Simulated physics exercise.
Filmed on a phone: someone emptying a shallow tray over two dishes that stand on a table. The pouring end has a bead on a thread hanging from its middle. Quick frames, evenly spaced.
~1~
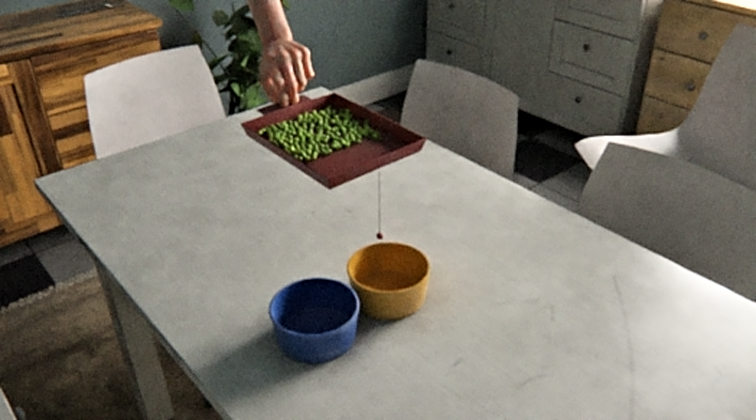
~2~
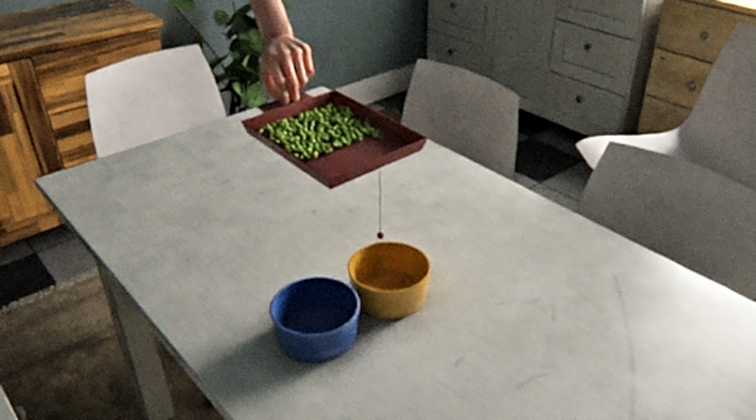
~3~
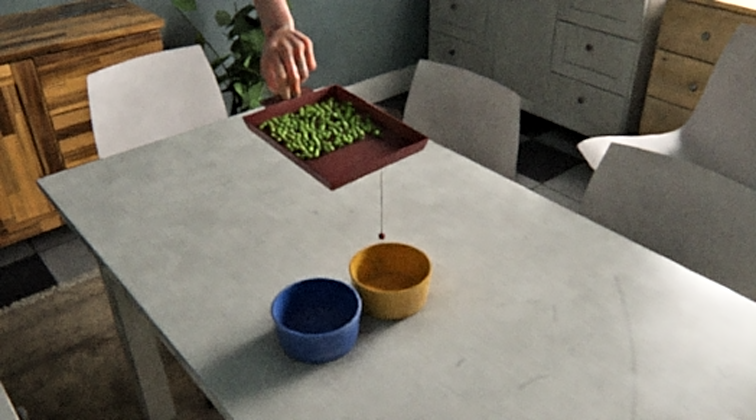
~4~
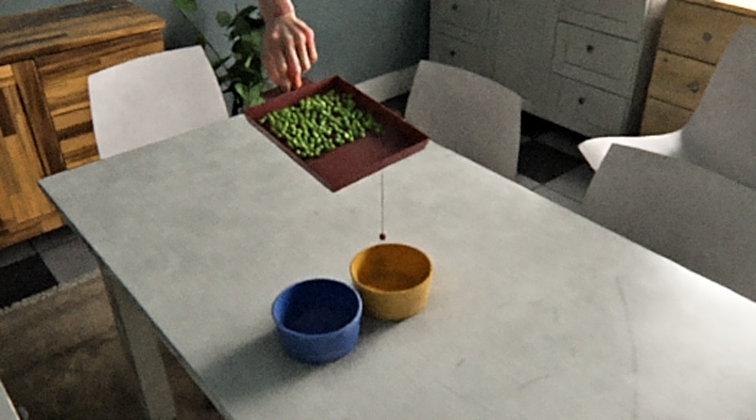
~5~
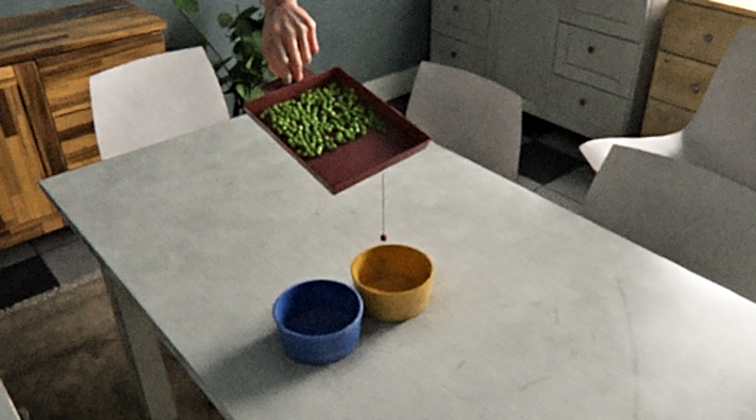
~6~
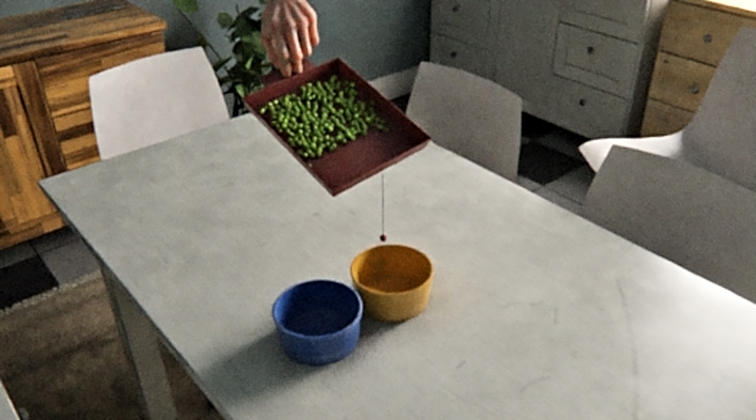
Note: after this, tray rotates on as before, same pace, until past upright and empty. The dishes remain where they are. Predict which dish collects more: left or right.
Right.
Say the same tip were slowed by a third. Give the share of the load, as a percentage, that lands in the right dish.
Expected result: Around 40 per cent.
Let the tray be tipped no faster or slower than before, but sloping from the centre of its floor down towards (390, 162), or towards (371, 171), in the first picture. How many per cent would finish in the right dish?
I'd put it at some 20 % and then some 70 %.
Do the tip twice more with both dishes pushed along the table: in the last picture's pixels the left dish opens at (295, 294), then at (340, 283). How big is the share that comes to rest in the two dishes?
Estimates in order: 70 percent, 90 percent.
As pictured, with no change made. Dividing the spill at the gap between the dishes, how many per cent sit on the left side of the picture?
Roughly 70 %.
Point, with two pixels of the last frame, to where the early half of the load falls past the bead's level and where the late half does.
The first part at (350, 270); the rest at (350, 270).
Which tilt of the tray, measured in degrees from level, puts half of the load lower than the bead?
The angle is roughly 100° at that point.
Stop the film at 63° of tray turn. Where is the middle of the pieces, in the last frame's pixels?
The middle of the pieces shows up near (348, 179).
Soon after the last picture, tray tipped steeply; most on the tray; a small part in the left dish; a small part in the right dish; a stray few outside both; a small part in the air.
A little later, tray tipped past a quarter turn; a small part on the tray; about a quarter in the left dish; about a third in the right dish; a small part outside both; about a quarter in the air.
Later still, tray tipped past a quarter turn; about a quarter in the left dish; about half in the right dish; about a quarter outside both.
At rest, tray tipped past a quarter turn; about a quarter in the left dish; about half in the right dish; about a quarter outside both.
